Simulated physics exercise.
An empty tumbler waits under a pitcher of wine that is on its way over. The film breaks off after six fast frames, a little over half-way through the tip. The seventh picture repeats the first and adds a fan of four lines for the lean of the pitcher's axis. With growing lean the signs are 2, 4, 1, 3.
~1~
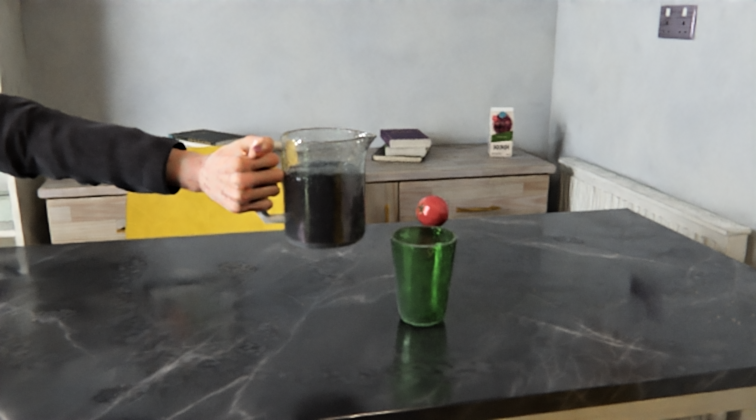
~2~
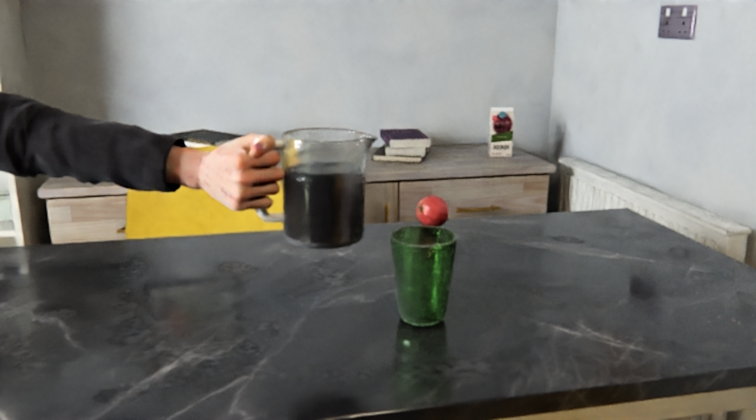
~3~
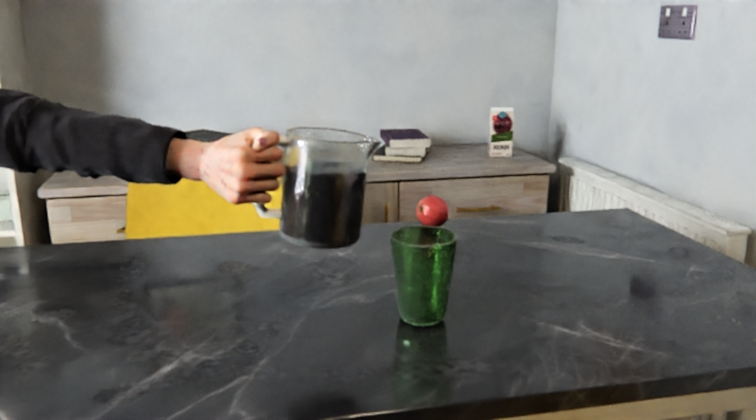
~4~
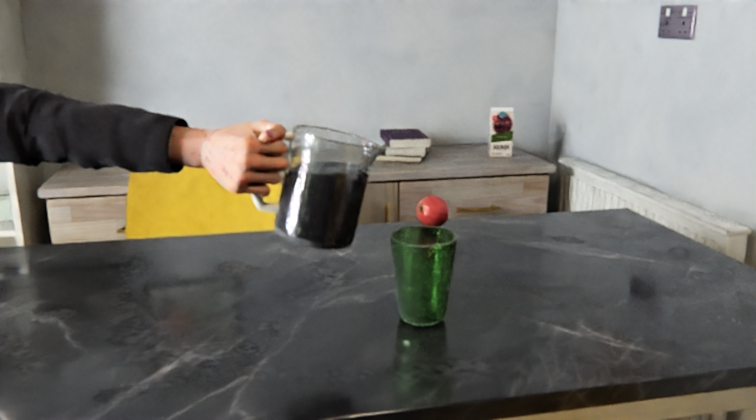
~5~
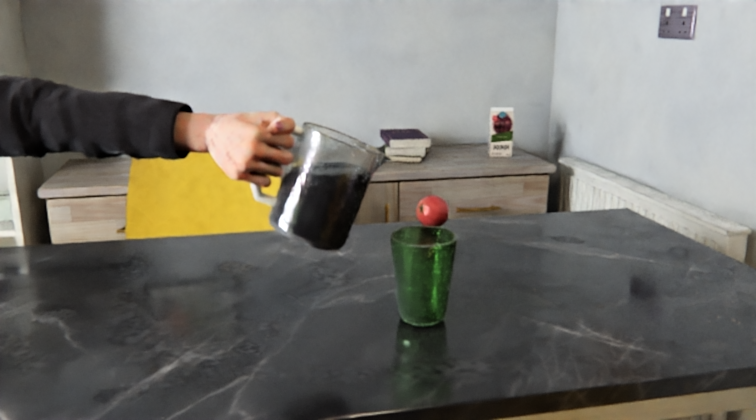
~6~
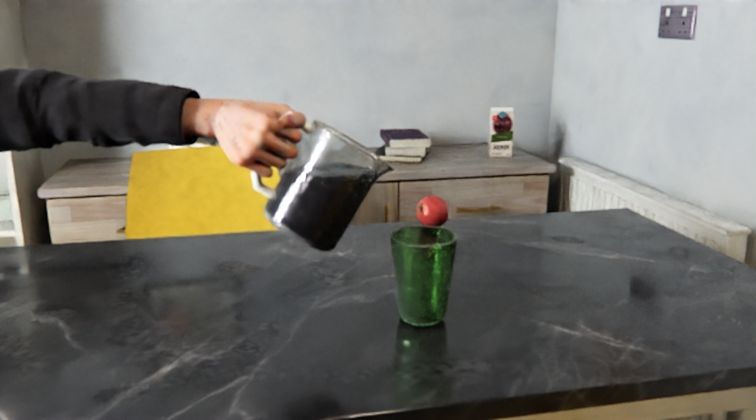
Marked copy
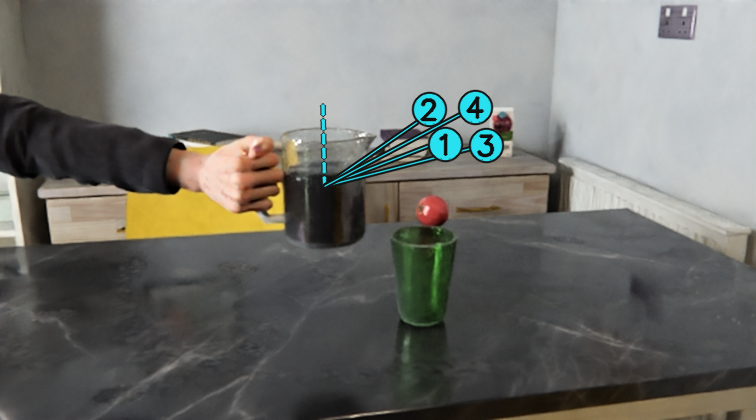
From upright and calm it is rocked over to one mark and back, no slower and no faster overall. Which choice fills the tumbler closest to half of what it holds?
I would pick mark 4.
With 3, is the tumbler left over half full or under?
Over.
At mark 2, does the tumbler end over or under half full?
Under.
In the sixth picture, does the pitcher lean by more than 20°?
Yes.
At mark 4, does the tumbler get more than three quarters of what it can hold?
No, less.
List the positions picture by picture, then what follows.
Upright, lip at (375, 135); rim of the tumbler round (424, 235); nothing has left yet.
Upright, lip at (376, 137); nothing has left yet.
Tipped about 6°, lip at (380, 141); nothing has left yet.
Tipped about 13°, lip at (384, 148); nothing has left yet.
Tipped about 22°, lip at (389, 158); nothing has left yet.
Tipped about 31°, lip at (392, 168); nothing has left yet.
On the marked copy, 1 at (428, 146); 2 at (417, 122); 3 at (470, 148); 4 at (460, 114).
With 1, the tumbler ends with about 69 % of what it can hold.
With 2, the tumbler ends with about 30 % of what it can hold.
With 3, the tumbler ends with about 84 % of what it can hold; 4 % of the wine is spilt.
With 4, the tumbler ends with about 49 % of what it can hold.
